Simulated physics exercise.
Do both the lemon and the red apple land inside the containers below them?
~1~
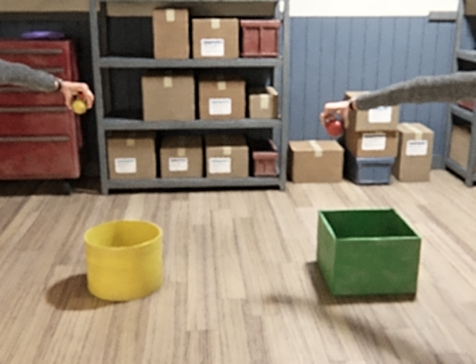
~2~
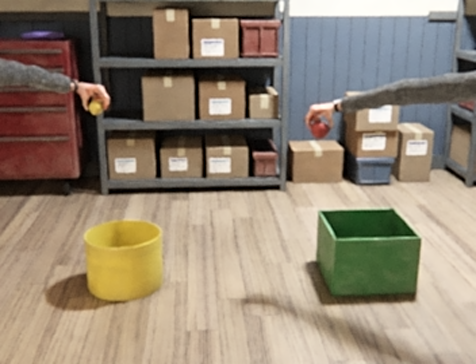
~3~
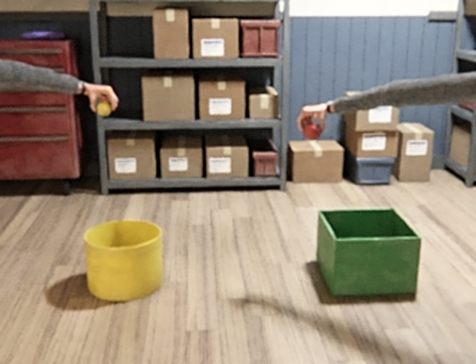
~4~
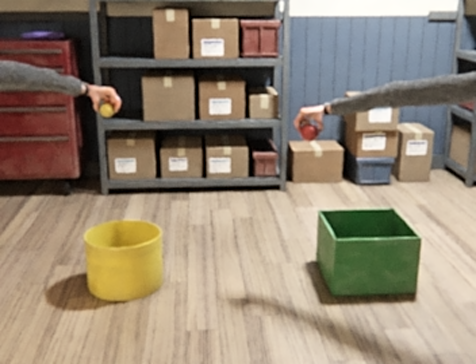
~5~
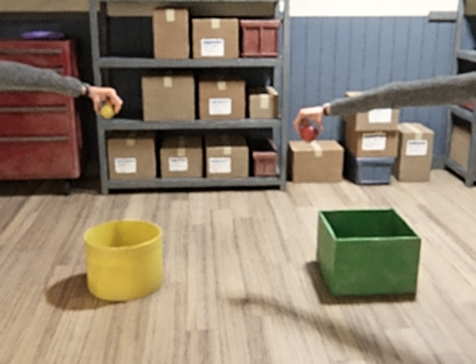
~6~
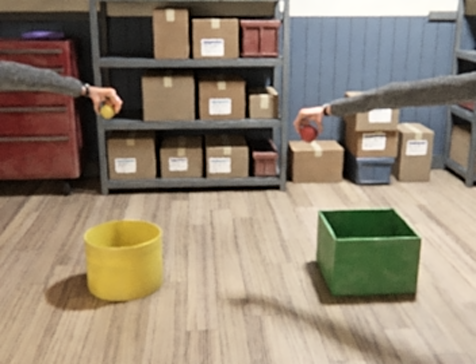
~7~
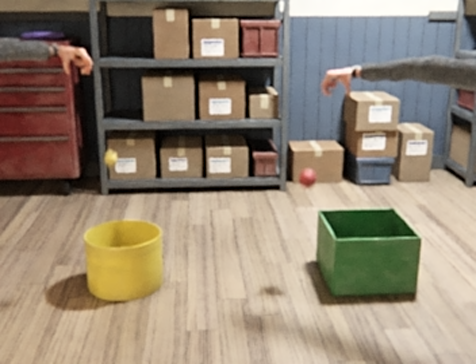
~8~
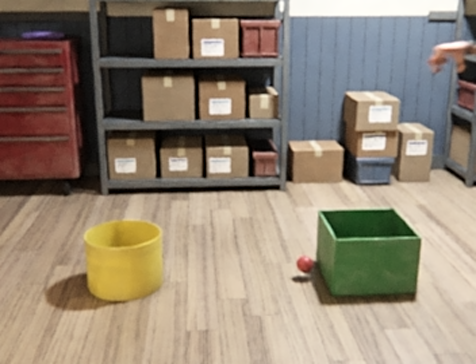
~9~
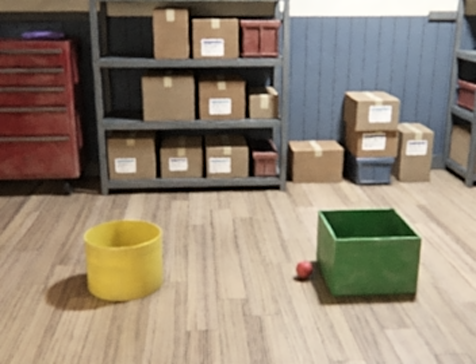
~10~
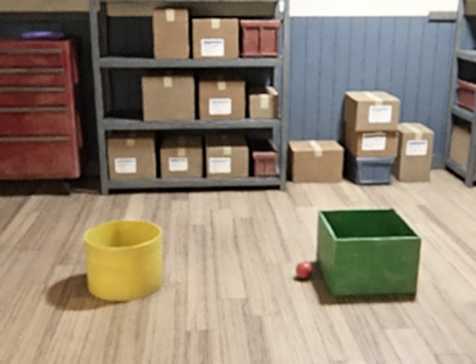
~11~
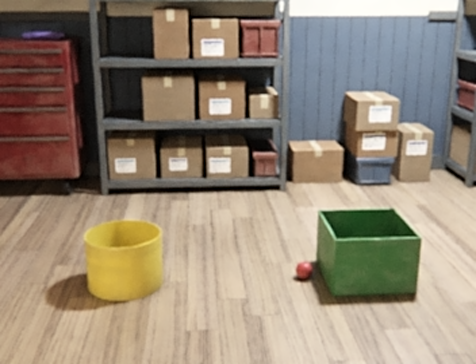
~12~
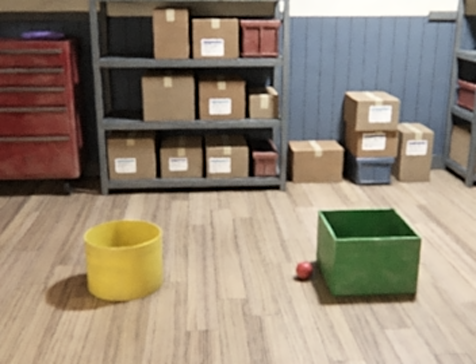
No, only the lemon does, dropping into the yellow bucket. The red apple ends up on the floor just left of the green box.
Two hands move inward, then drop a lemon into a bucket and an apple beside a box.
